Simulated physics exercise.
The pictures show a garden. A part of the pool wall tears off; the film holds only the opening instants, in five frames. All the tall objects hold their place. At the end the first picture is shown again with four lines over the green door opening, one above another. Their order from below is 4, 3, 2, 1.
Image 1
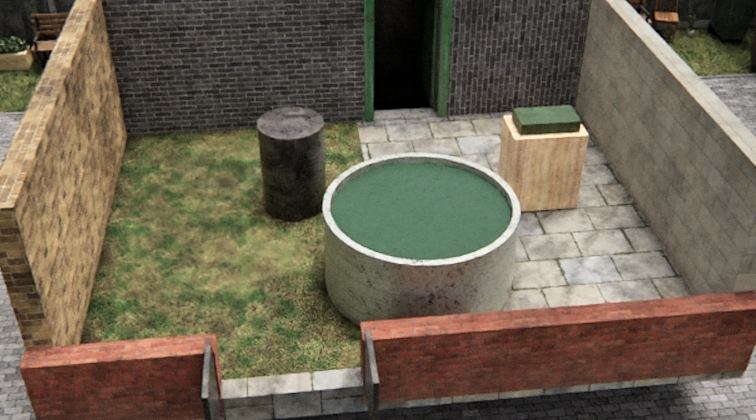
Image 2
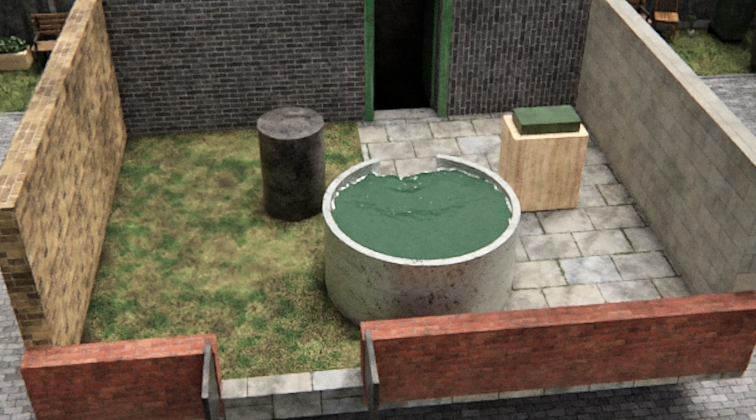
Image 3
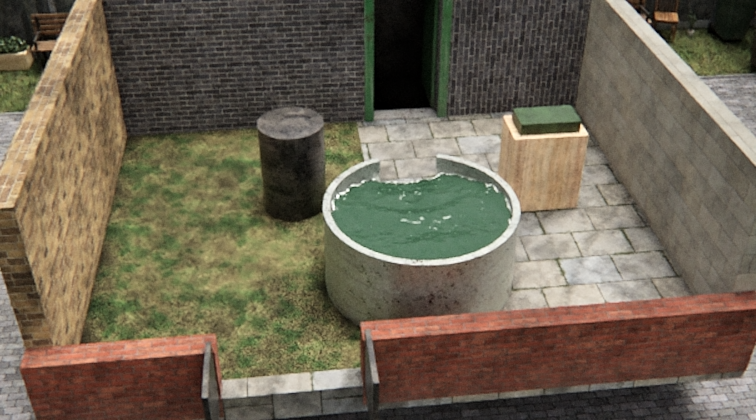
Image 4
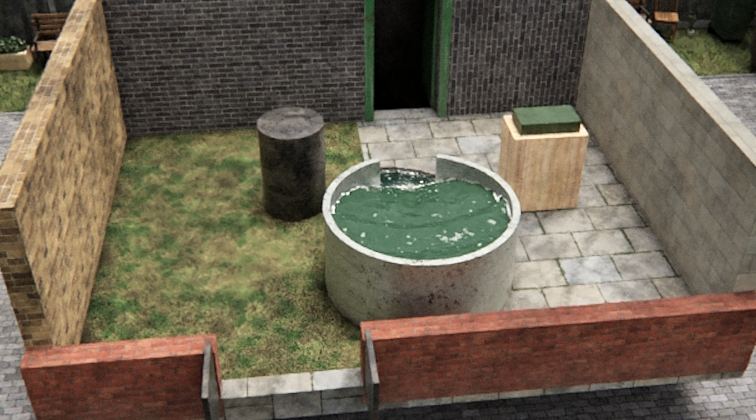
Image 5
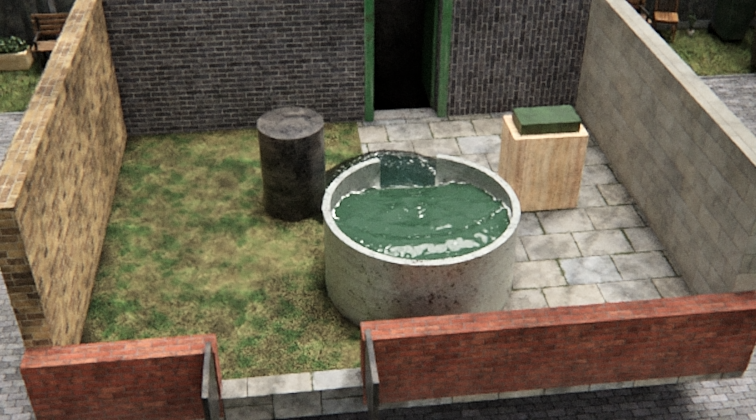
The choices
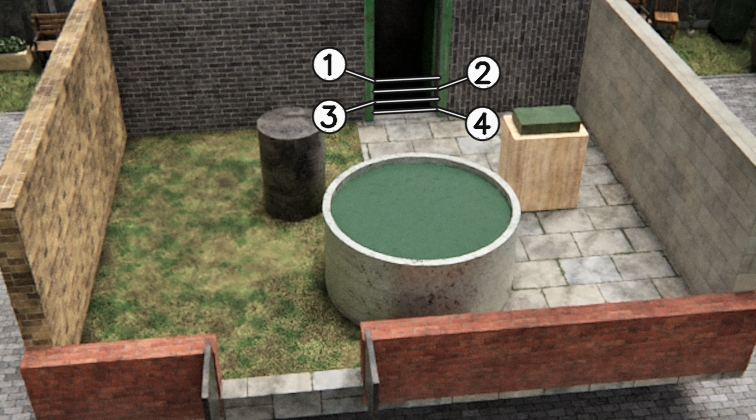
The clip opens on a walled garden where still green water fills a round grey pool between a dark cylinder and a pale block. A gap appears in the pool's back rim, and the water ripples, flecks with white and sinks lower inside, then shows on the ground behind the pool.
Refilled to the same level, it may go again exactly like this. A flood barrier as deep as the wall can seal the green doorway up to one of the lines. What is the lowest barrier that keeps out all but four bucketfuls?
I would pick line 3.
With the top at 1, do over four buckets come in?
No, not at all.
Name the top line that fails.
That would be 4.
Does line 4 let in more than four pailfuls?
Yes, it does.
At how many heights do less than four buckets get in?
Three of them.
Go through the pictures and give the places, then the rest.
Water in the pool at rest, its middle at (421, 210); foot of the green doorway at (405, 119); open gate at (288, 324).
Water covers 1 % of the ground, its front hidden from here.
Water covers 3 % of the ground, its front hidden from here.
Water covers 6 % of the ground, its front hidden from here.
Water covers 10 % of the ground and shows as far out as (382, 152).
On the marked copy, 1 at (406, 79); 2 at (406, 90); 3 at (406, 100); 4 at (406, 110); from the bottom up 4, 3, 2, 1.
If 1 is chosen, nothing gets over.
If 2 is chosen, nothing gets over.
If 3 is chosen, a bucket or two gets in.
If 4 is chosen, some 20 bucketfuls get in.
